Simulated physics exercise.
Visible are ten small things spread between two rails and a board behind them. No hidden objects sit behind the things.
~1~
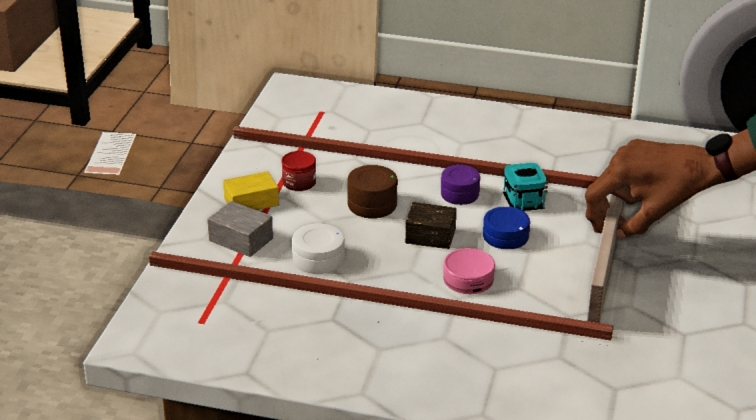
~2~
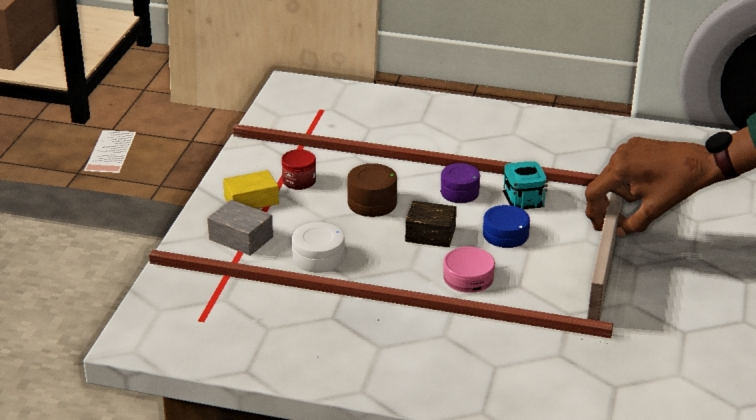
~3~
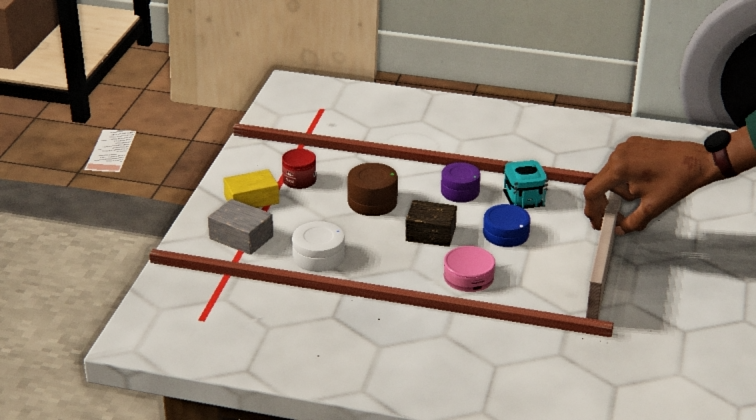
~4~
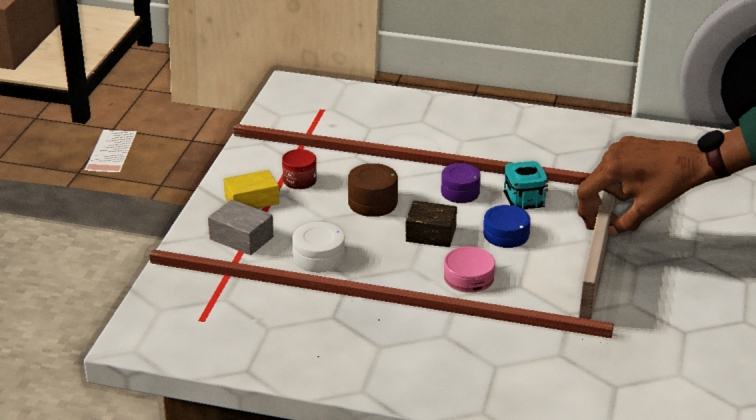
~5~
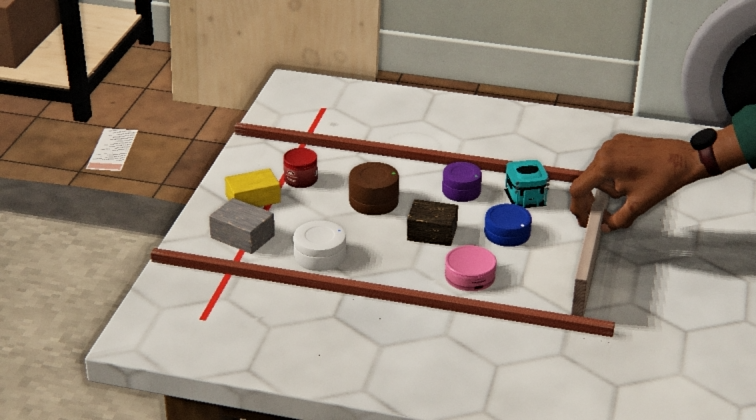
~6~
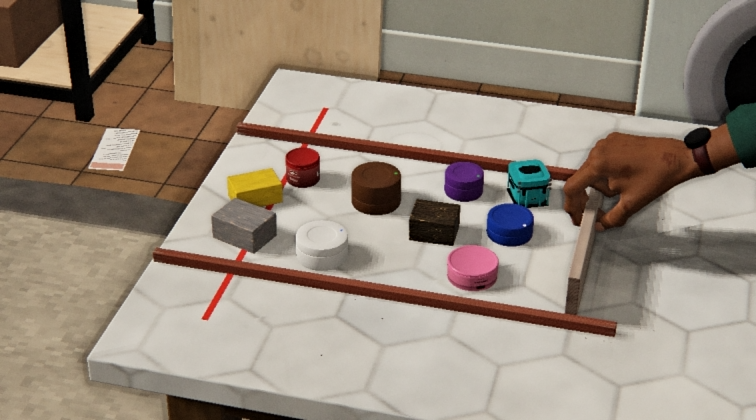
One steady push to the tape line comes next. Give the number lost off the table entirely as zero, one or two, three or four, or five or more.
Lost off the table: One or two.
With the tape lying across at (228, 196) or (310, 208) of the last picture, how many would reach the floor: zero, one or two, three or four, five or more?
Five or more; none.
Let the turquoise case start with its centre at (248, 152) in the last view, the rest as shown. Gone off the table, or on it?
Result for the turquoise case: It drops.
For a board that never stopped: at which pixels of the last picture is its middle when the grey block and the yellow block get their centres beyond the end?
I'd say about (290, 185) for the first one and about (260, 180) for the second.
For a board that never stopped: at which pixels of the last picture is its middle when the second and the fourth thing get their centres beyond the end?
The first puts it near (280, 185), the next near (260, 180).
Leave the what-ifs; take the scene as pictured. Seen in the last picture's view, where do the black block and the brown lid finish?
The black block at (243, 209), the brown lid at (239, 158).
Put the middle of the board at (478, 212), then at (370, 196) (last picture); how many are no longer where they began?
5, then 9.
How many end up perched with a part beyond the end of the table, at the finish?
Answer: 2.
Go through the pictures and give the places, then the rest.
Yellow block (251, 193); grey block (241, 229); red tub (299, 171); board (610, 236); tape (268, 206), in the first frame.
Grey block (240, 227); turquoise case (525, 185), in the second frame.
Red tub (299, 169); white lid (319, 246), in the third frame.
Yellow block (252, 191); black block (431, 224), in the fourth frame.
Grey block (242, 225); purple lid (462, 182), in the fifth frame.
Yellow block (255, 190); grey block (244, 225); red tub (303, 168); board (588, 229); tape (272, 202), in the sixth frame.
Soon after, none off yet; yellow block at rest near (255, 190); grey block at rest near (244, 225); red tub at rest near (303, 168).
Then, none off yet; yellow block at rest near (255, 190); grey block moved a little near (232, 222); red tub moved about its own width near (282, 161).
At rest, the number that fall off is one or two; fallen, red tub and grey block.
